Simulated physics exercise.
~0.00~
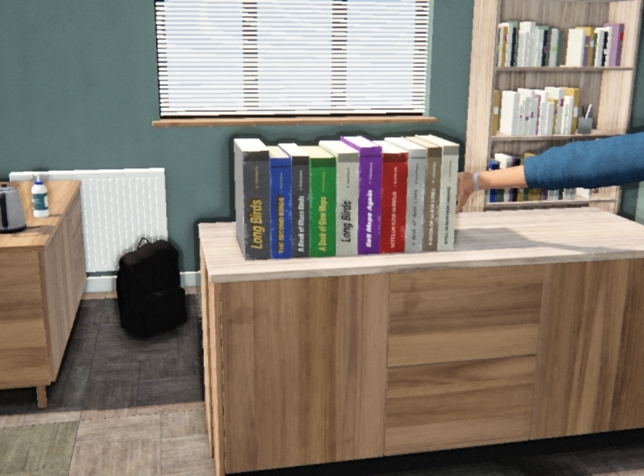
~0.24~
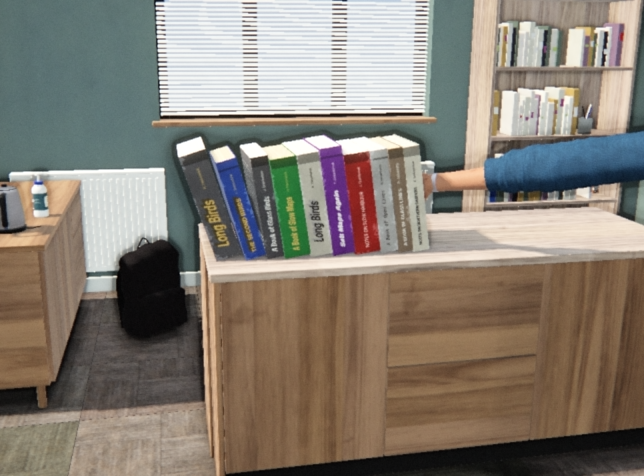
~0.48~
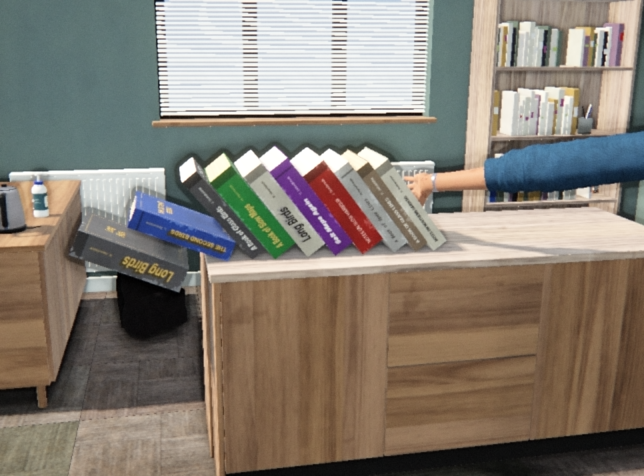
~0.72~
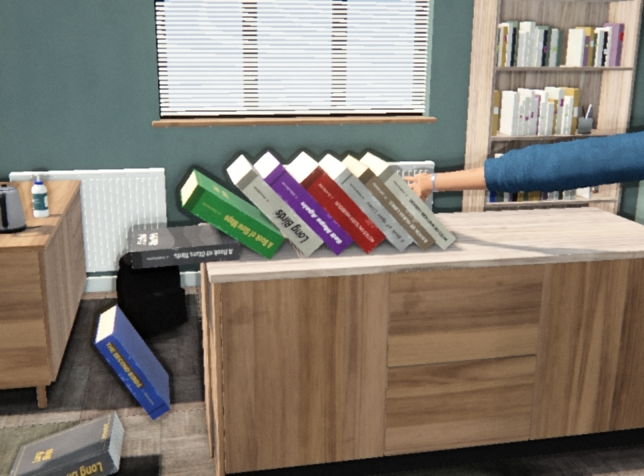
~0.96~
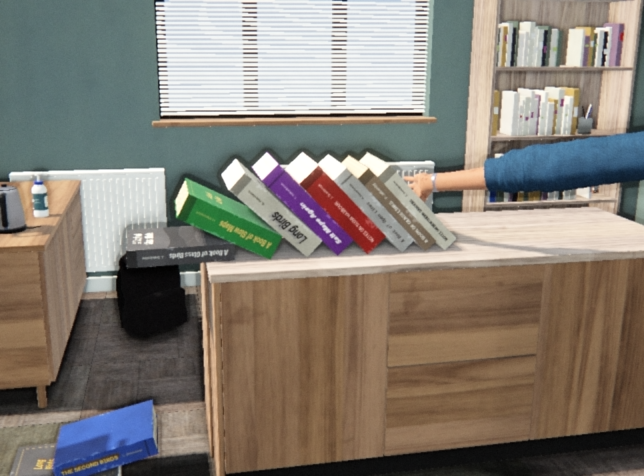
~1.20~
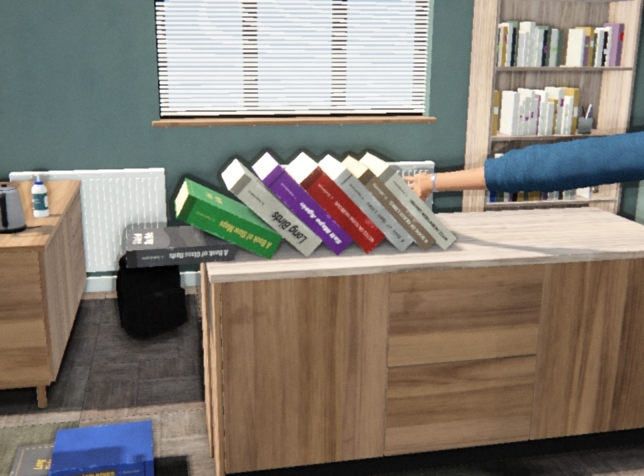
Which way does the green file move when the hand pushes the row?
The green file moves to the left, tipping over toward the end of the worktop as it goes.
